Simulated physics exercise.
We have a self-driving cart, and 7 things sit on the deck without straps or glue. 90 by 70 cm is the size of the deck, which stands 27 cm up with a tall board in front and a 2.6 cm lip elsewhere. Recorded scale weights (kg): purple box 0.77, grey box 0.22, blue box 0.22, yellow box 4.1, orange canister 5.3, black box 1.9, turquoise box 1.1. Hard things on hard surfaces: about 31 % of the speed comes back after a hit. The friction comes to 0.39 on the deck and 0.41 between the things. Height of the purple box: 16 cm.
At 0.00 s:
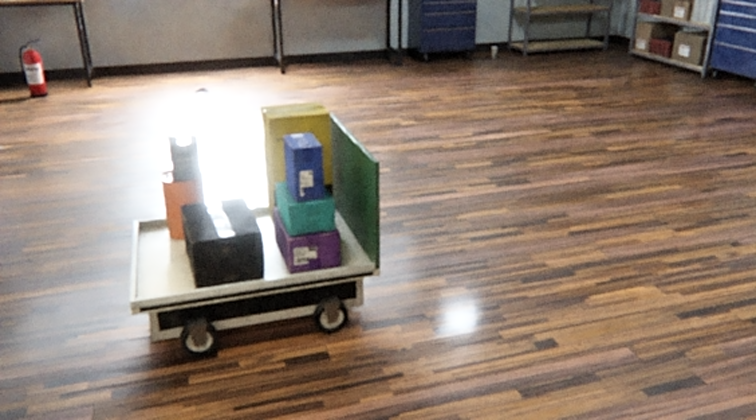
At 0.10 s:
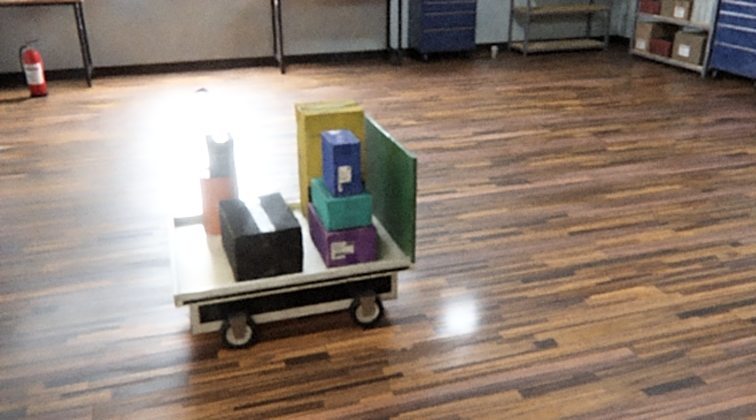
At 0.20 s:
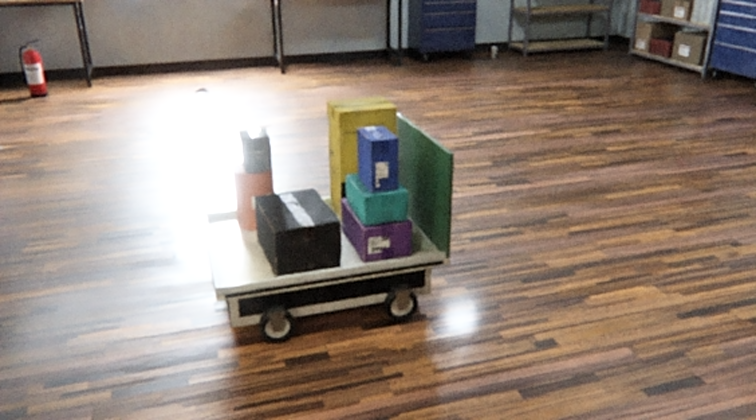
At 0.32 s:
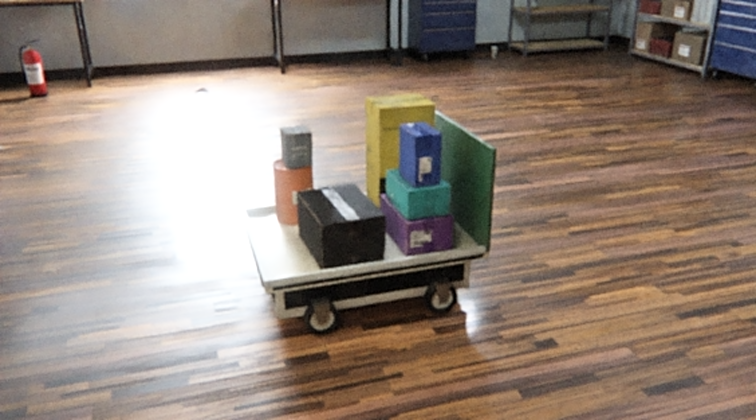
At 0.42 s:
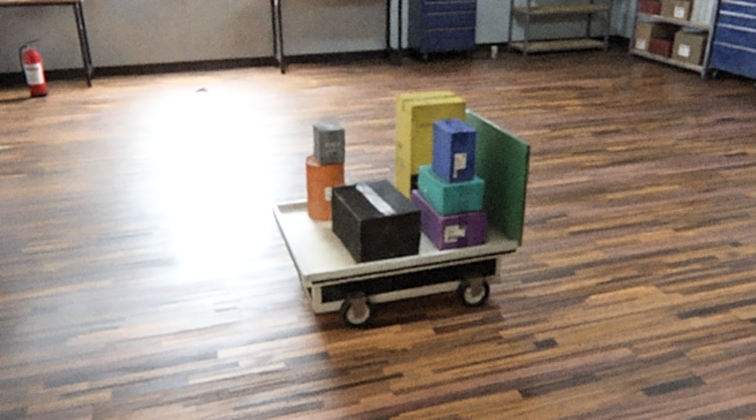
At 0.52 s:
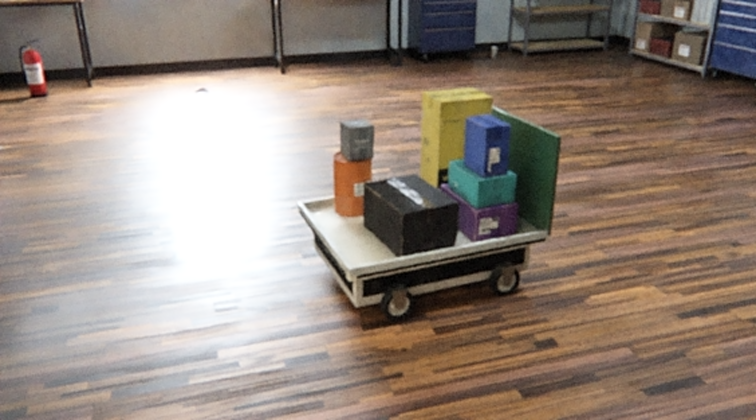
A low cart with a green board at its right end stands on a glossy wood-plank floor in a workshop, seen from slightly above by a still camera. It carries a black box in front, an orange canister under a grey box at left, and a yellow box behind stacked purple, turquoise and blue boxes. The cart rolls steadily rightward, turning slightly, its load riding along almost unshifted.
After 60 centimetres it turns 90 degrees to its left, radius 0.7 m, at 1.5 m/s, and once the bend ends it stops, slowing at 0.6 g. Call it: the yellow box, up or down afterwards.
Up.
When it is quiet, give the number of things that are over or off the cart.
Total: 2.
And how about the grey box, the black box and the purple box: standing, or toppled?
Here's how it ends: The grey box never goes down, the black box never goes down, and the purple box never goes down.
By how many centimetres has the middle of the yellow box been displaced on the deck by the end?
It ends about 10 centimetres from where it started.
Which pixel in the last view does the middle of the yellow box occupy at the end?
Close to (377, 85).
After 0.92 s, cart has run 138 cm, turned 52°; blue box and turquoise box now off the cart; yellow box slid 12 cm near (463, 114); purple box slid 4 cm.
After 1.32 s, cart has run 198 cm, turned 90°; yellow box slid 10 cm near (389, 92); purple box slid 3 cm.
At rest (2.1 s), off the cart and tipped over, blue box and turquoise box; not toppled but over 10 cm from the start, purple box, grey box, orange canister and black box; the last one in place, give or take 10 cm. In the last view, yellow box near (377, 85).
